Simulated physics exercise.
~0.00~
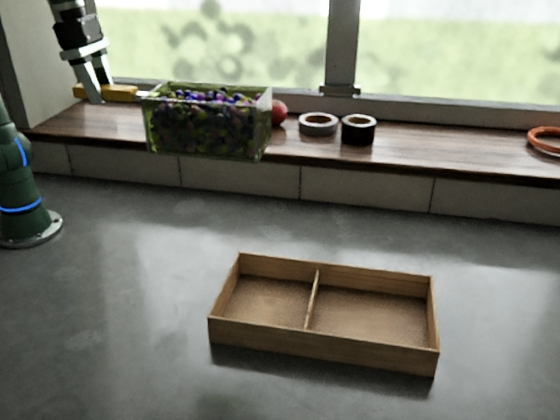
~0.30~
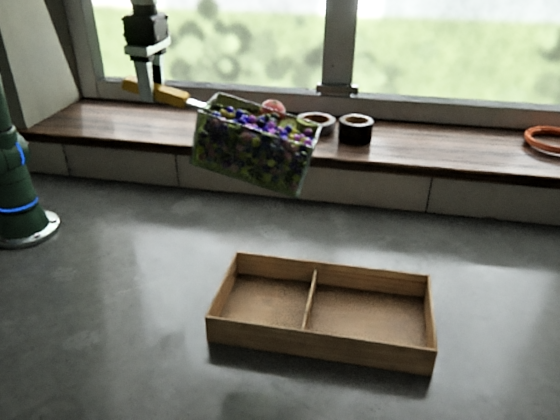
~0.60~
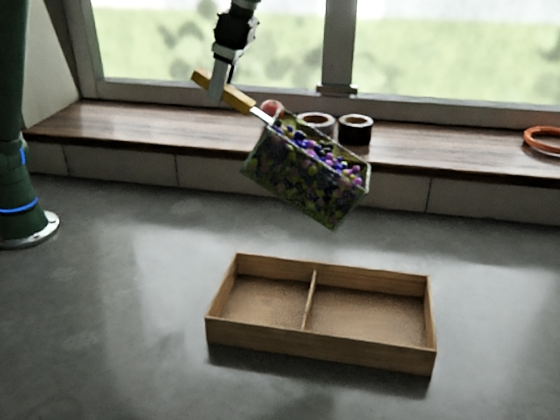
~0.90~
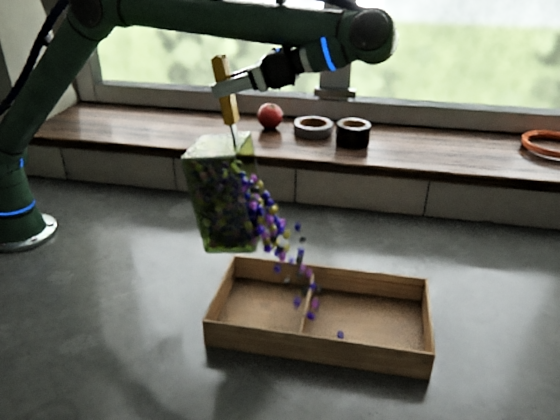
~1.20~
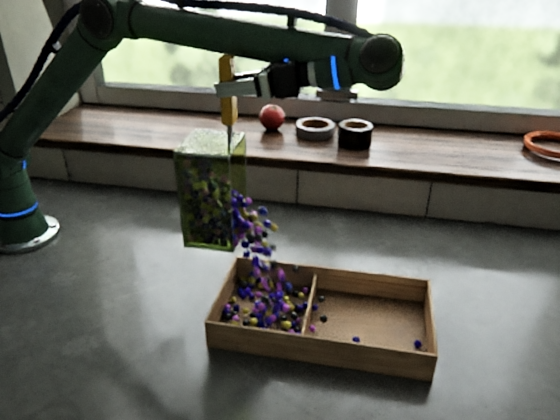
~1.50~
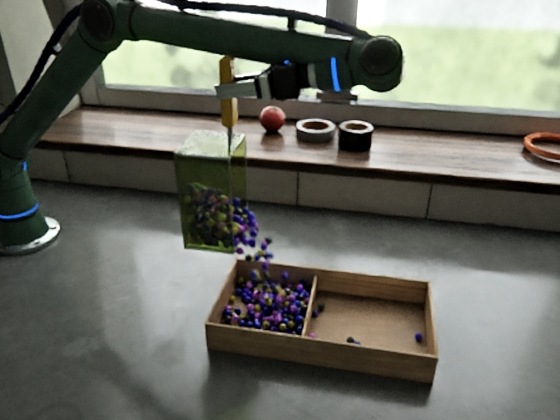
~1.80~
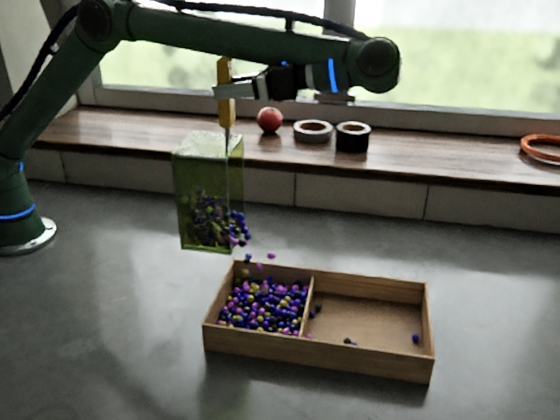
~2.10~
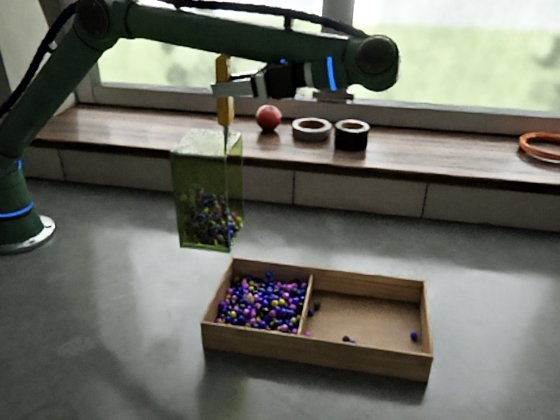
A green robot arm carried a clear box of small colourful sweets over from the windowsill side and tipped it until they poured into a divided wooden tray, mostly filling the left part, with a few landing on the right and some staying in the box.
